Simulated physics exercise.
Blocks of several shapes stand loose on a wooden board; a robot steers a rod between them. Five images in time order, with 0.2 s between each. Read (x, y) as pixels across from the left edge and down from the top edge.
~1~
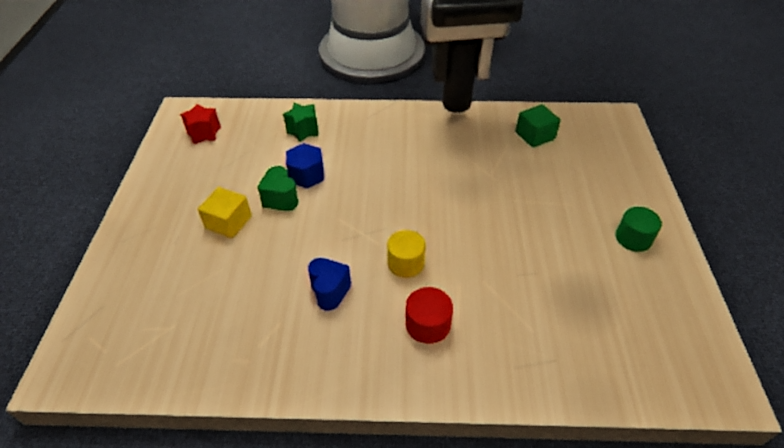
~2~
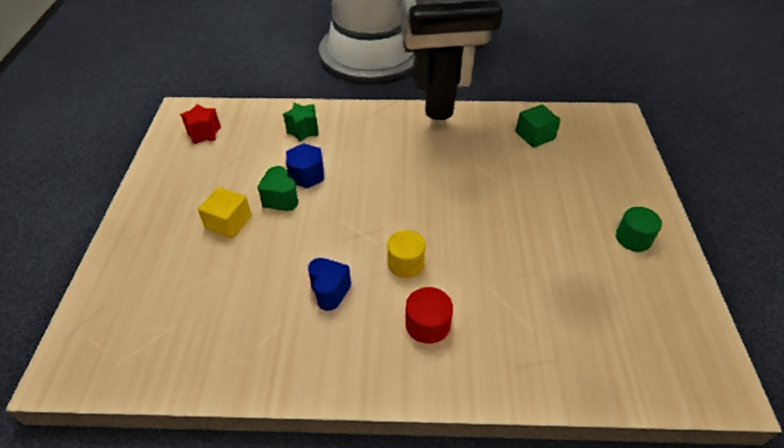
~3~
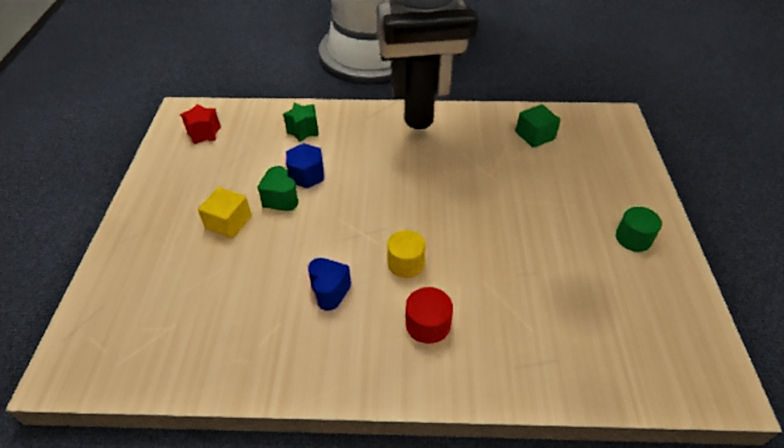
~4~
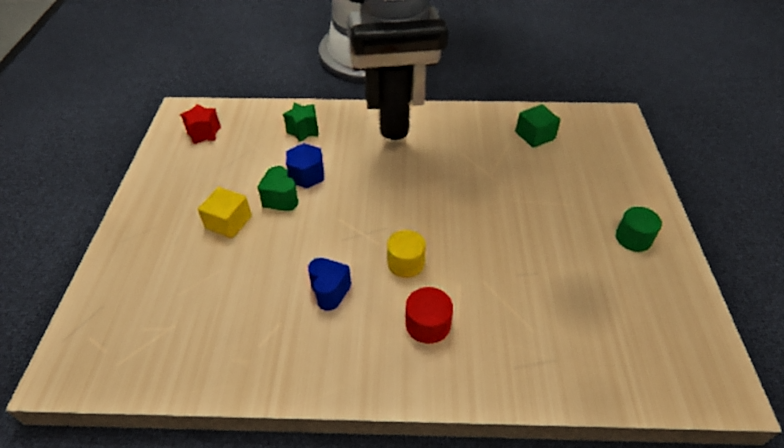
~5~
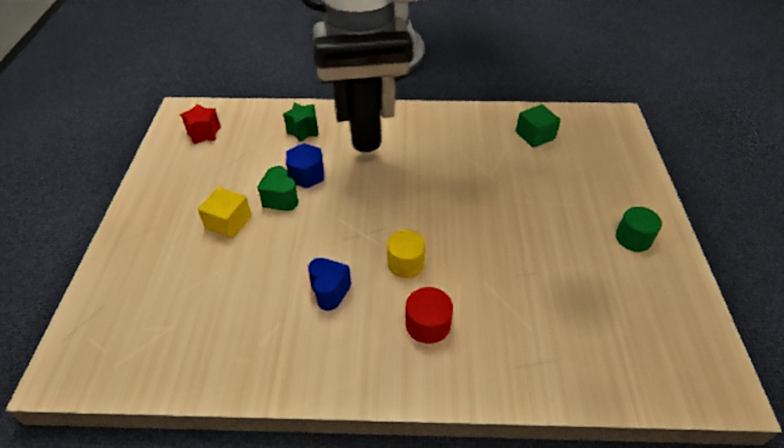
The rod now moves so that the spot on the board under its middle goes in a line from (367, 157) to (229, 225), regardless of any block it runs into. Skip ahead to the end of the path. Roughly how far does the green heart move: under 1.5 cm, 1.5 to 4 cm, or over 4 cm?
Over 4 cm.
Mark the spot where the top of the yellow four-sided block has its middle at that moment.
The centre of its top will be at (146, 233).
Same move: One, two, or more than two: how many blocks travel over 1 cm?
It should be three or more.
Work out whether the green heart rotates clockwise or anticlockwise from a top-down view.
Watching from overhead, you'd notice the green heart rotating counter-clockwise.
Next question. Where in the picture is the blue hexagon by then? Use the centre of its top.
I predict (263, 161).
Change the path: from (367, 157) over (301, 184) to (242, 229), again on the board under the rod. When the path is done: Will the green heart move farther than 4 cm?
I expect so.
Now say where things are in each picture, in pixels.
In the first frame, lower end of the rod (457, 106), tops of blocks, yellow four-sided block (222, 202), green heart (277, 180), green star block (301, 111), blue hexagon (304, 155).
In the second frame, rod (439, 113), blocks as before.
In the third frame, rod (419, 122), blocks as before.
In the fourth frame, rod (395, 132), blocks as before.
In the fifth frame, rod (367, 144), yellow four-sided block (222, 202), green heart (277, 180), green star block (301, 111), blue hexagon (304, 155).
The first path, step by step. One third of the way, rod (323, 166); green heart (272, 181), turned 20° anticlockwise; blue hexagon (287, 159), turned 20° clockwise.
Two thirds of the way, rod (276, 189); yellow four-sided block (206, 211), turned 15° clockwise; green heart (238, 196), turned 65° anticlockwise; blue hexagon (263, 161), turned 60° clockwise.
At the end, rod (224, 212); yellow four-sided block (146, 233), turned 20° clockwise; green heart (182, 219), turned 60° anticlockwise; green star block not moved; blue hexagon (263, 161), turned 60° clockwise.
